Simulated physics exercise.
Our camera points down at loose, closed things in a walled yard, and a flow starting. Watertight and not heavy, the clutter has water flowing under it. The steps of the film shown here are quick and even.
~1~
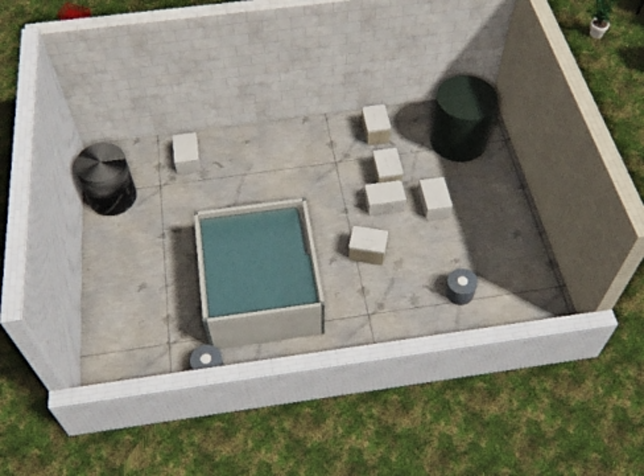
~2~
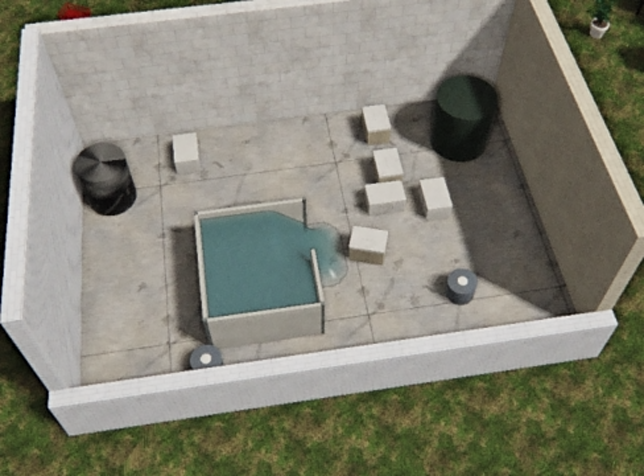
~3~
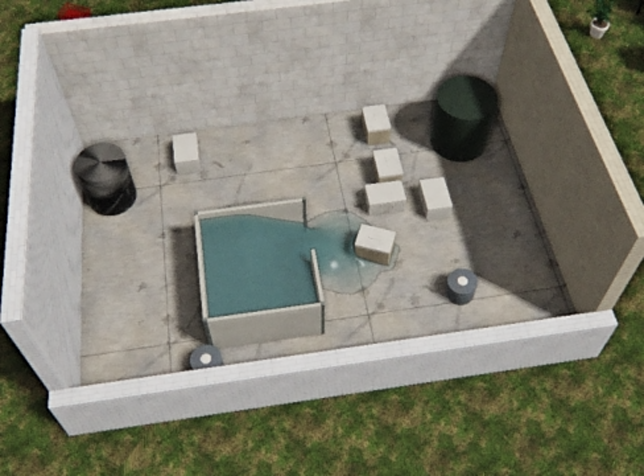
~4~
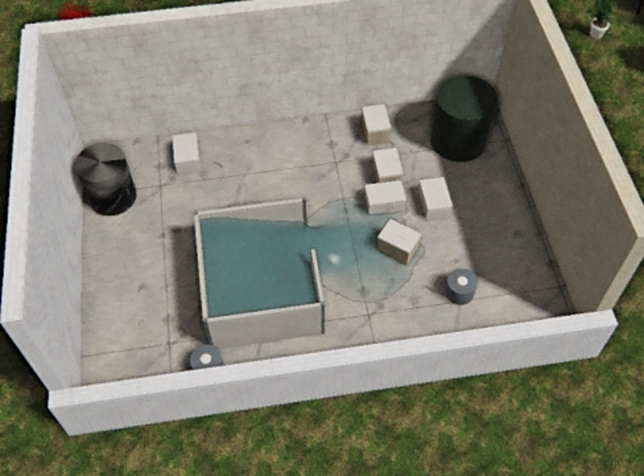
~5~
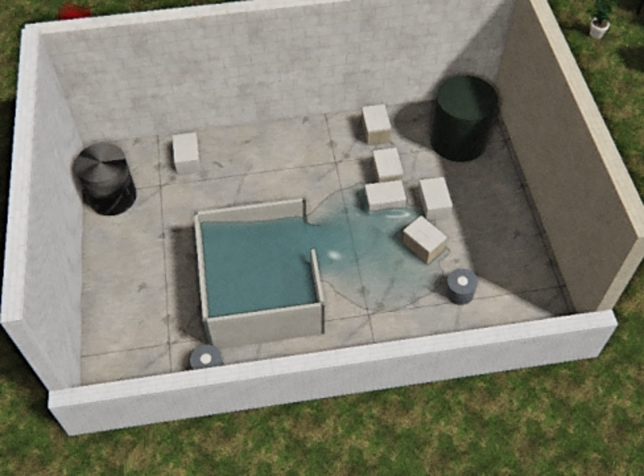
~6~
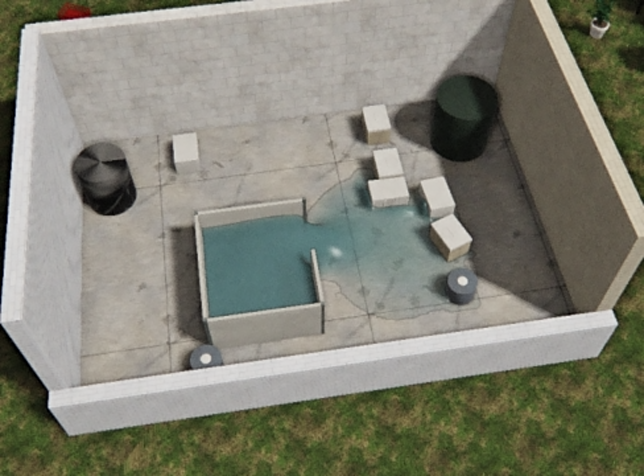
Water flows out of a pool's open side and pushes a pale box rightward.
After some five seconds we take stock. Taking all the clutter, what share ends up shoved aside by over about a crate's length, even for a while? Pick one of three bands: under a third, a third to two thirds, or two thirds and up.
Two thirds and up.
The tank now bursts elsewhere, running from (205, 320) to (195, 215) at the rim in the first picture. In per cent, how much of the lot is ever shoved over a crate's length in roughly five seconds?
That should be close to 60 percent.
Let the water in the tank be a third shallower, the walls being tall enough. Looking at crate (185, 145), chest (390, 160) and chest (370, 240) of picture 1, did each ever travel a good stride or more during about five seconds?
Taking them as listed - a shorter distance for the first, the full distance for the second, the full distance for the third.
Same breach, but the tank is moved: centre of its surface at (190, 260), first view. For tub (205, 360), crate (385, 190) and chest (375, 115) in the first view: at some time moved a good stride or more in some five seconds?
First never got that far, then got that far, then got that far.
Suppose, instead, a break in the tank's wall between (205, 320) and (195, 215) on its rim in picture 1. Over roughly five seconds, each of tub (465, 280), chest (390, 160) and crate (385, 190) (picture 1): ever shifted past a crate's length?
First over the mark, then over the mark, then below the mark.
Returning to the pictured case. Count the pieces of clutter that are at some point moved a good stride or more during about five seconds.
I get 6.
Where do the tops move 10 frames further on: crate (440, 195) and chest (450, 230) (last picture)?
The first top is close to (510, 144) and the second close to (546, 226).
A moment on, 1 of 8 are well off their spots; 0 afloat.
Next, 5 of 8 are well off their spots; 4 afloat.
Later, 4 of 8 are well off their spots; 6 afloat.
In the end, 6 of 8 are well off their spots, and 6 have been at some point; 6 afloat.
